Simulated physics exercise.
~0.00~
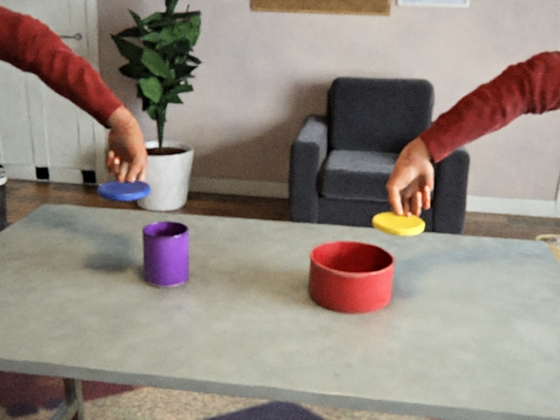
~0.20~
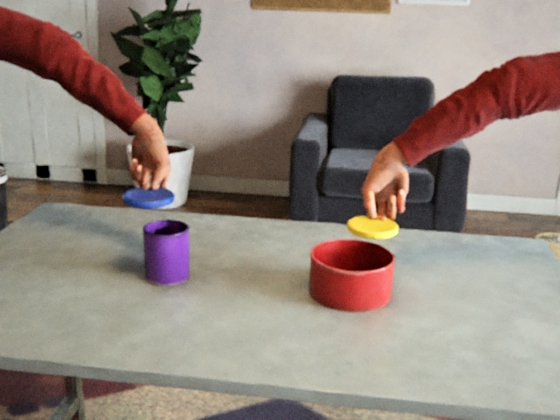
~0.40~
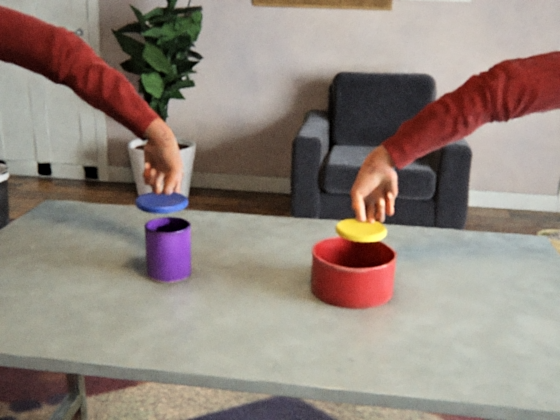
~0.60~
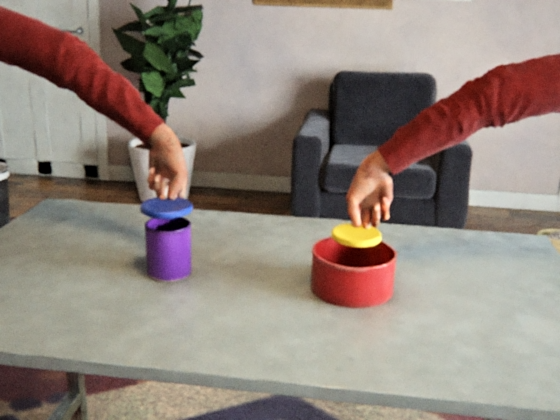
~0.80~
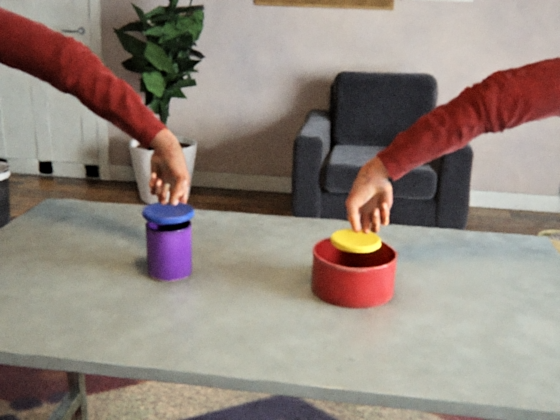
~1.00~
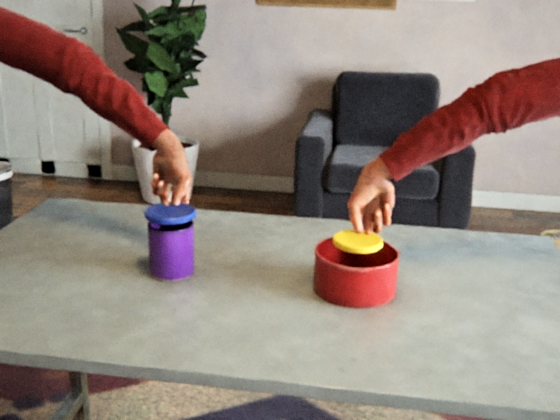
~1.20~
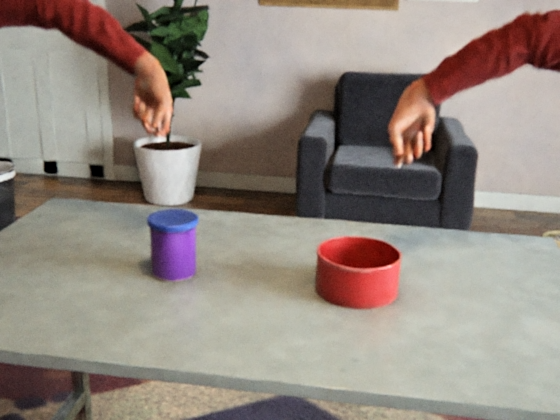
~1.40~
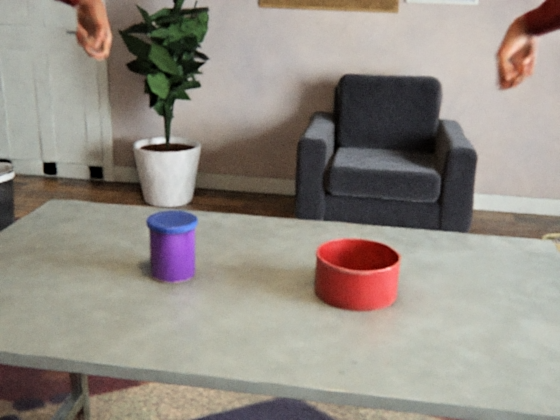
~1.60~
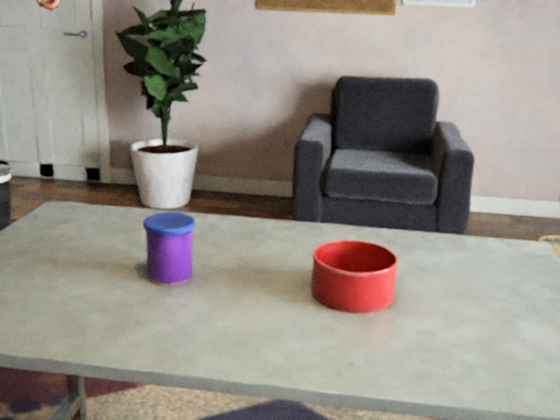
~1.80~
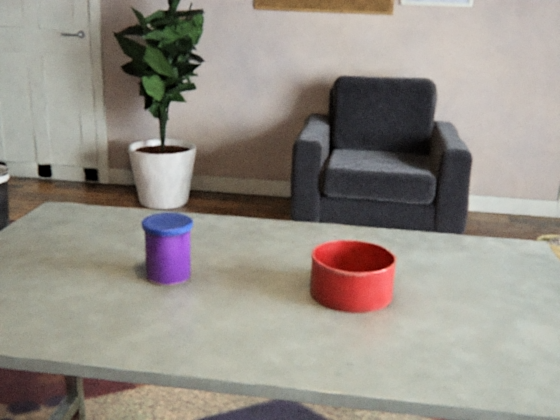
On a gray table, two hands lower discs onto containers, the blue lid capping the purple jug while the yellow drops inside the red jar.
